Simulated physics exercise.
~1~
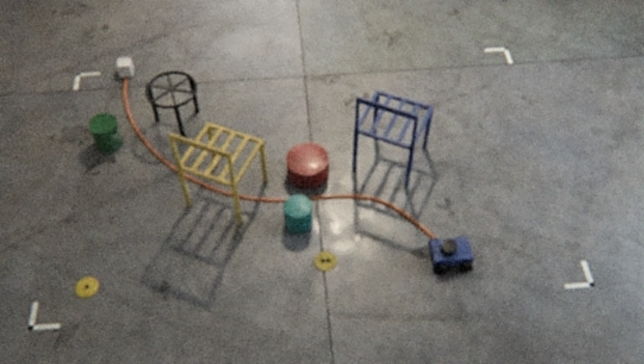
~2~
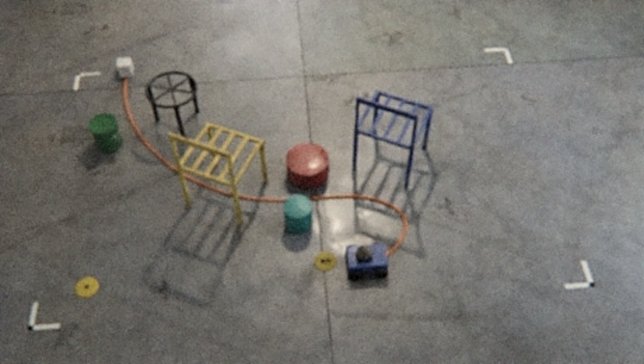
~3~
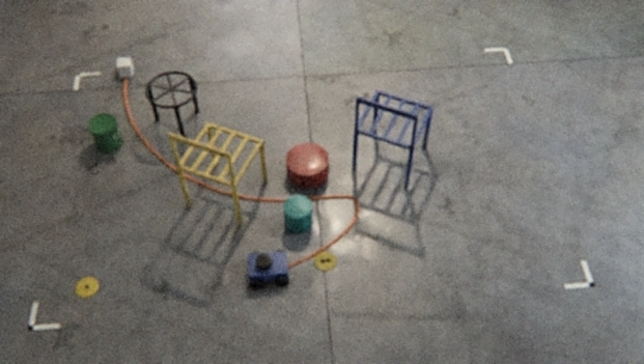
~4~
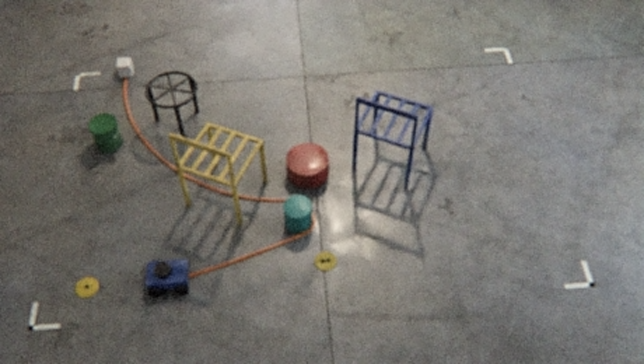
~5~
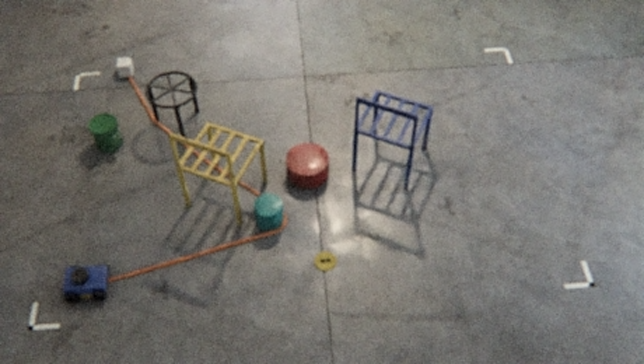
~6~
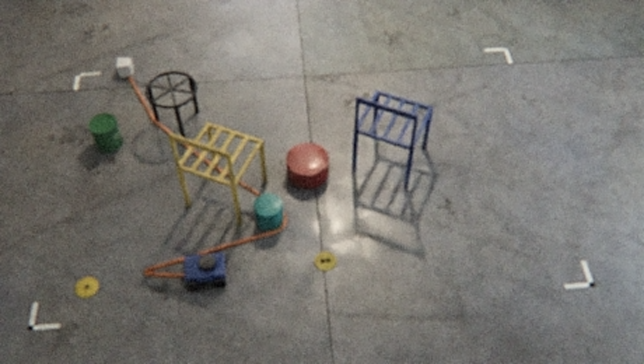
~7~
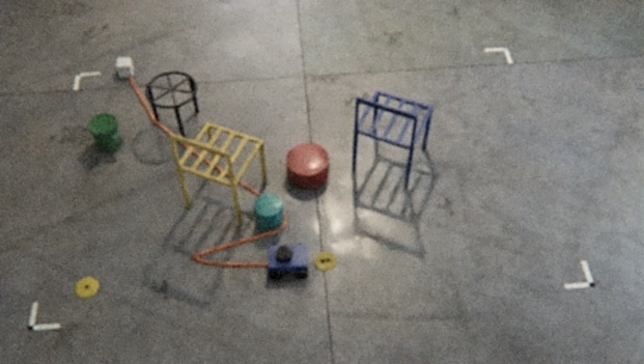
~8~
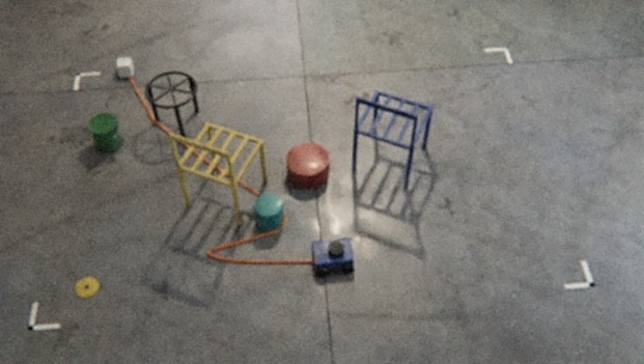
On a concrete floor, a tethered blue cart drives left, its cord shifting a teal tub, then returns right.
